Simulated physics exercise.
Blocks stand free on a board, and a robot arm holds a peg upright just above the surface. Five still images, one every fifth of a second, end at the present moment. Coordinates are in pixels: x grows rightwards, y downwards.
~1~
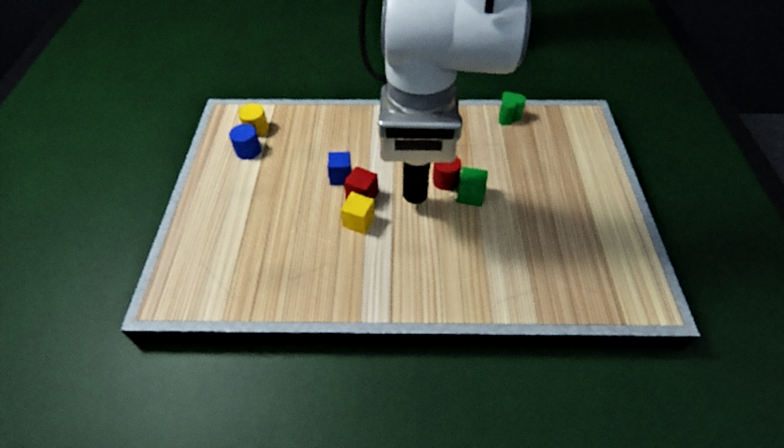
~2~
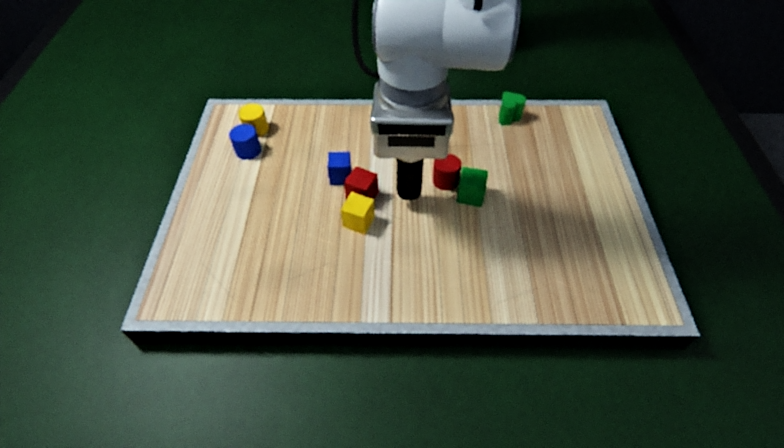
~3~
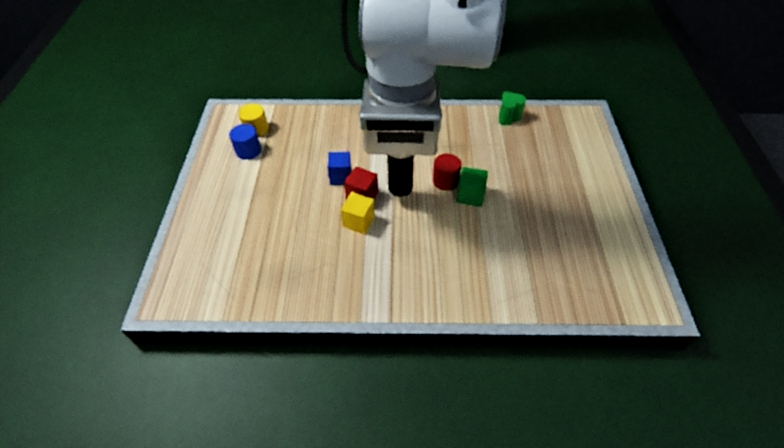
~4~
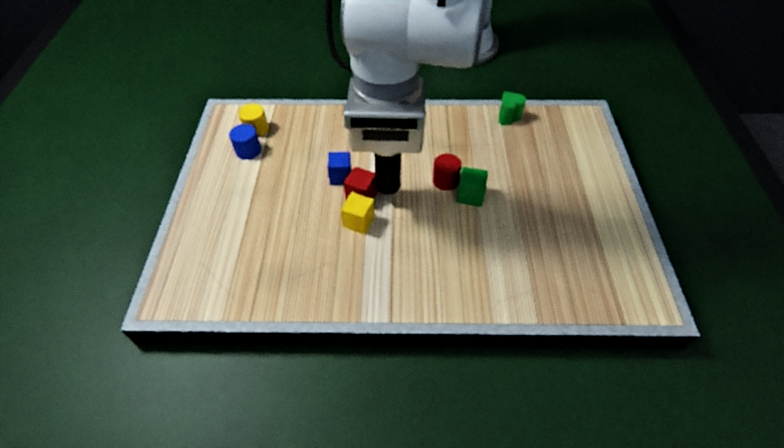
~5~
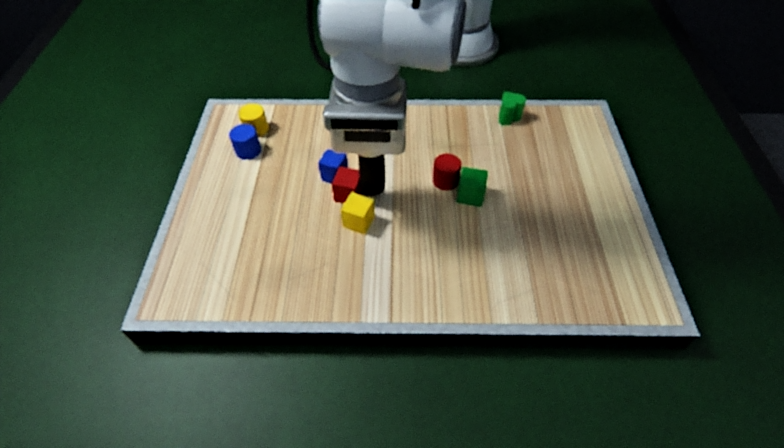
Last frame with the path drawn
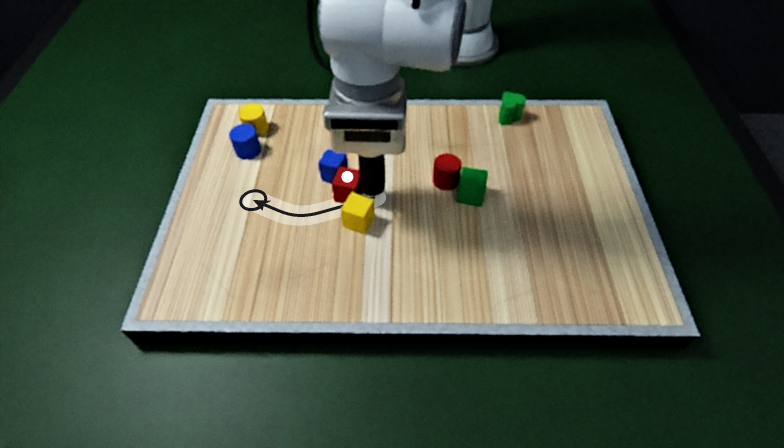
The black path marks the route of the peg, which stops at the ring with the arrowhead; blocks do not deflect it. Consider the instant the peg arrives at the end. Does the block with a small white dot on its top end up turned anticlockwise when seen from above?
I believe not.
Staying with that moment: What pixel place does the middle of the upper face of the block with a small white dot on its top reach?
Located at (303, 177).
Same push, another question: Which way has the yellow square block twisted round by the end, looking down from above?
Top view: Counterclockwise.
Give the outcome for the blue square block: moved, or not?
Moved.
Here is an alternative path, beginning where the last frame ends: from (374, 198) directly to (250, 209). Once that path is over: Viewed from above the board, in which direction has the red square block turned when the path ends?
Watching from overhead, you'd notice the red square block rotating clockwise.
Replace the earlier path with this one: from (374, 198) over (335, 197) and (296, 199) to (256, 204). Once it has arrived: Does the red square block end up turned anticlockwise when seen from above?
No, that is not how it ends up.
The line goes from (374, 198) via (332, 209) and (290, 214), ending at (253, 200); the dot is on the red square block.
What follows on the original path. One third of the way, peg (330, 199); blue square block (323, 157), turned 55° clockwise; red square block (310, 179), turned 40° clockwise; yellow square block (351, 207), turned 35° anticlockwise.
Two thirds of the way, peg (286, 204); blue square block (322, 157), turned 60° clockwise; red square block (303, 177), turned 70° clockwise; yellow square block (351, 207), turned 35° anticlockwise.
At the end, peg (249, 189); blue square block (322, 157), turned 60° clockwise; red square block (303, 177), turned 70° clockwise; yellow square block (351, 207), turned 35° anticlockwise.
